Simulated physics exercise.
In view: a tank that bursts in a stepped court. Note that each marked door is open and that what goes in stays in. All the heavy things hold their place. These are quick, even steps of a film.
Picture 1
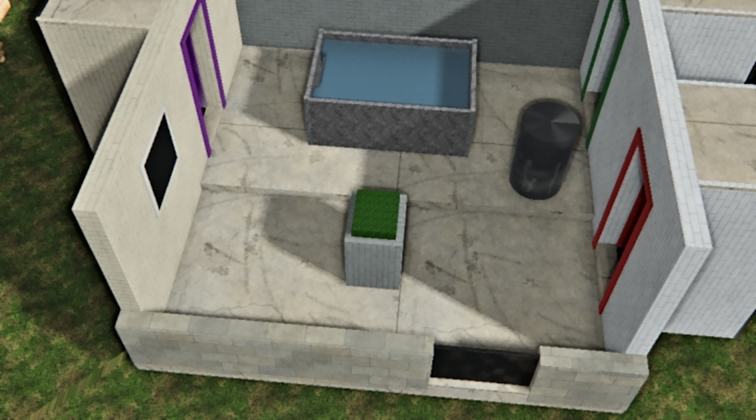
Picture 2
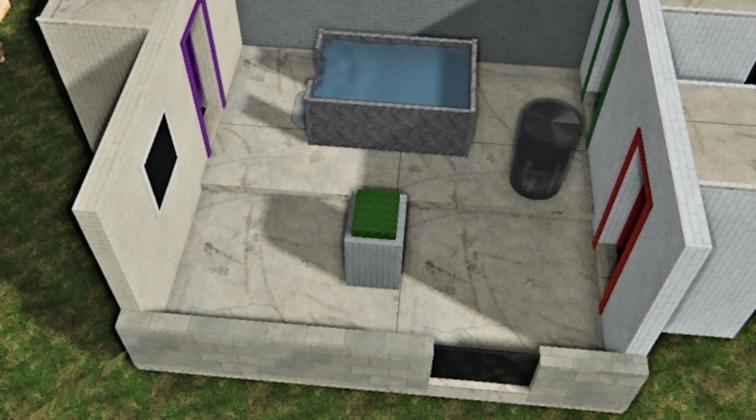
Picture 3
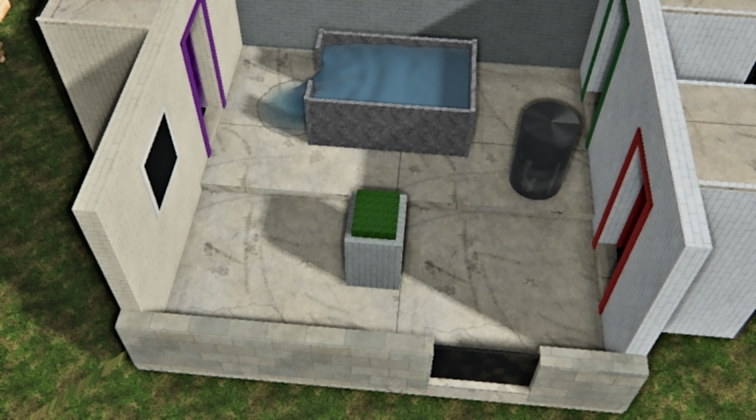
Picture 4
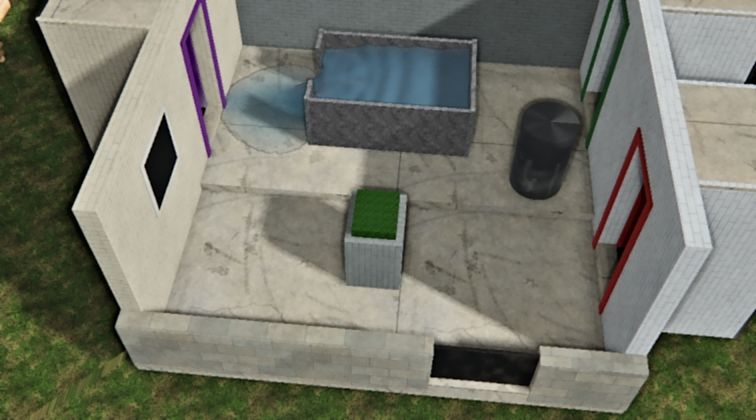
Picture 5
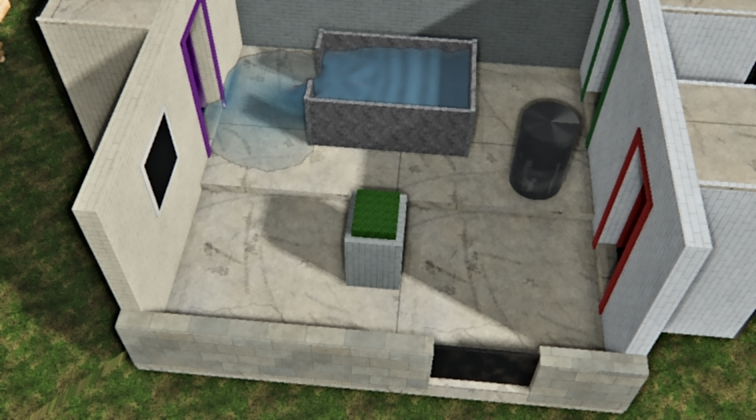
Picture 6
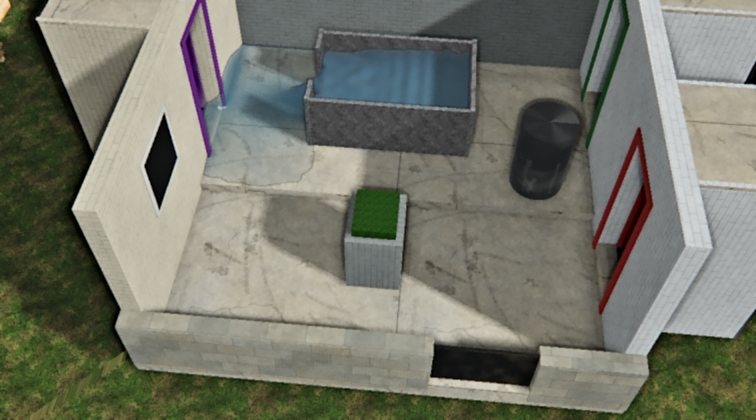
To begin with, a stone-walled tank of water stands whole and still at the back of a walled court. A gap opens at its left end and water pours out, fanning across the floor to the left, then reaching the wall by the purple-framed doorway and spreading nearer the viewer.
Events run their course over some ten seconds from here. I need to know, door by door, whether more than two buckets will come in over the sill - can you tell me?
Sure. At the green door, no more than two will. At the purple door, more than two will. At the red door, no more than two will.
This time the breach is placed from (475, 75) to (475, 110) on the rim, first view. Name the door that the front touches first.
The one in green.
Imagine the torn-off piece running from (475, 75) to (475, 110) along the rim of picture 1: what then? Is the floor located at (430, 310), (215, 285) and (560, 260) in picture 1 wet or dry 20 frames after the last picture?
In turn: Swamped, untouched, swamped.
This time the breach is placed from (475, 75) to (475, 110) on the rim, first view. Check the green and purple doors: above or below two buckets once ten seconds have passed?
Note: Green crosses the line, purple misses the line.
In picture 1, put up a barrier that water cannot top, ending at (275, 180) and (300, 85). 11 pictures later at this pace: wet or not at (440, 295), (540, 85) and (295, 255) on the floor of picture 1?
In that order: Dry, no water, wet.
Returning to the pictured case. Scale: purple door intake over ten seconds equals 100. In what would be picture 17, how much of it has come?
Around 40 in a hundred.
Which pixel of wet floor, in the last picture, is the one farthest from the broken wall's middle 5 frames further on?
Around (176, 280).
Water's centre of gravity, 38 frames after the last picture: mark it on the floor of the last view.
Around pixel (378, 143).
A moment on, water covers 20 % of the floor; the green door not reached, the purple door far over two buckets in, the red door not reached.
Next, water covers 25 % of the floor; the green door not reached, the purple door far over two buckets in, the red door not reached.
Then, water covers 45 % of the floor; the green door wet at the sill, nothing in, the purple door far over two buckets in, the red door not reached.
Later, water covers 75 % of the floor; the green door wet at the sill, nothing in, the purple door far over two buckets in, the red door wet at the sill, nothing in.
In the end, water covers 90 % of the floor; the green door wet at the sill, nothing in, the purple door far over two buckets in, the red door wet at the sill, nothing in.
